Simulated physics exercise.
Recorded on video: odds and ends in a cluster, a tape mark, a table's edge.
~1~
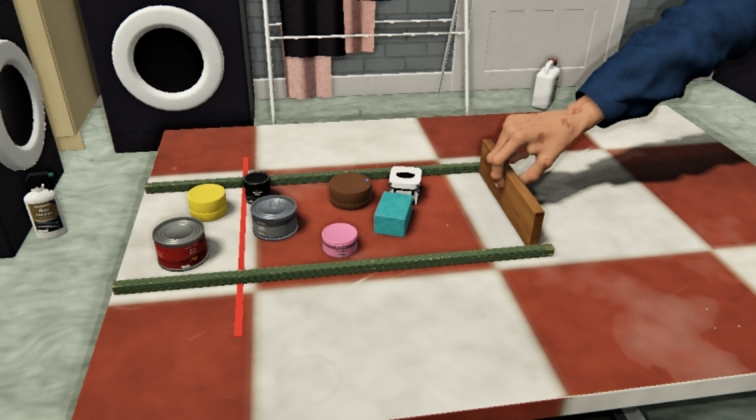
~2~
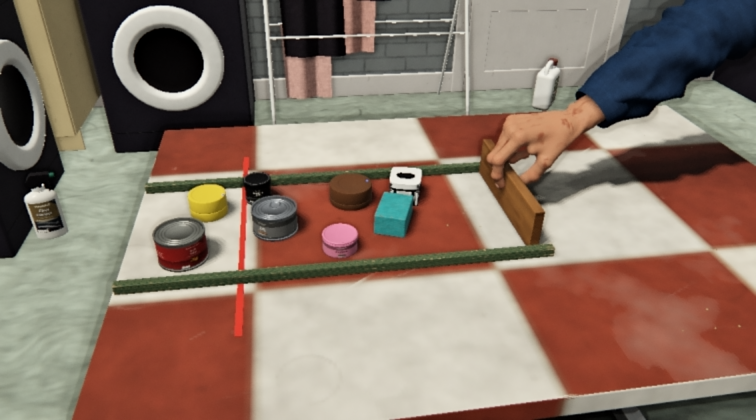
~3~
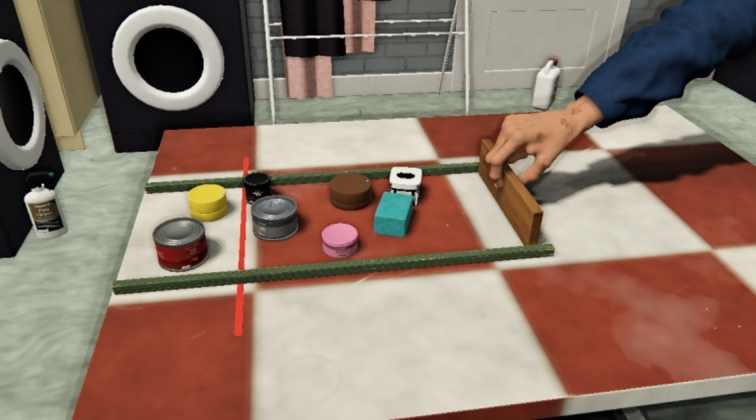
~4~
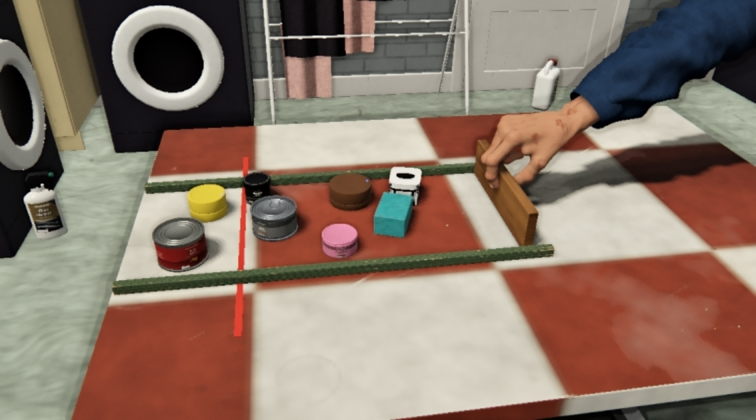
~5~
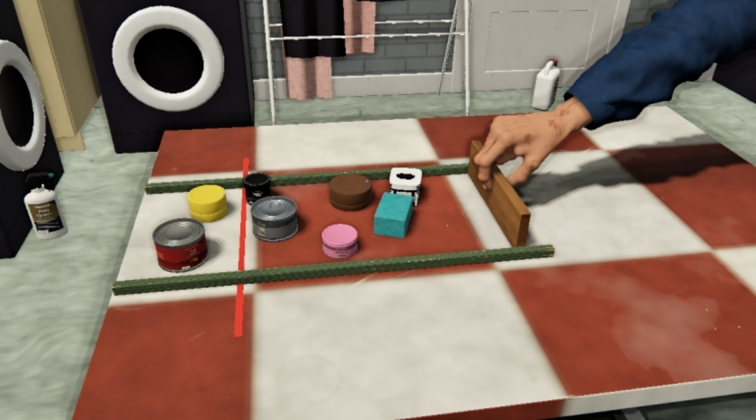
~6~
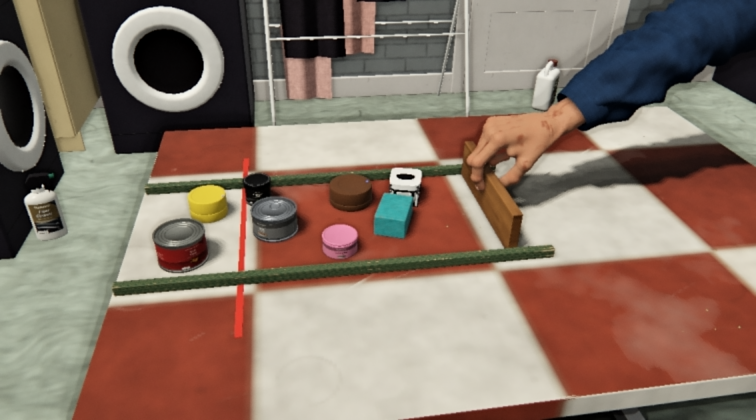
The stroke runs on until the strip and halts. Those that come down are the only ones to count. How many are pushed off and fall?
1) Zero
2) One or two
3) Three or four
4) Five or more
(1) Zero.
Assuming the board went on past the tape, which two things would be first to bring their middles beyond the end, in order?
Sequence: Yellow lid; black tin.
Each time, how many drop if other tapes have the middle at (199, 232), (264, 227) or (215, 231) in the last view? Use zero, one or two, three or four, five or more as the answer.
So, taking them in turn, I'd give just one or two; no fall at all; either one or two.
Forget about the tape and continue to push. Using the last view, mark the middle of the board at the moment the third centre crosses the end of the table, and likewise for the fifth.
Pixels in order: Roughly (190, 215), roughly (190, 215).
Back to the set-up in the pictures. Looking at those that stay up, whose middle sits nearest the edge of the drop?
Foremost: The yellow lid.
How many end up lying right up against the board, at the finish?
Result: 3 in all.
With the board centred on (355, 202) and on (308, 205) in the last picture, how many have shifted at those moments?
The count reaches 4 first and 6 second.
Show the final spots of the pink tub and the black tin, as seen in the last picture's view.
(223, 257) and (167, 190), approximately.
Soon after, none off yet; red pot at rest near (181, 245); yellow lid at rest near (208, 204); black tin at rest near (258, 190).
Then, none off yet; red pot at rest near (181, 245); yellow lid at rest near (208, 204); black tin moved about its own width near (241, 189).
At rest, the number that fall off is zero.
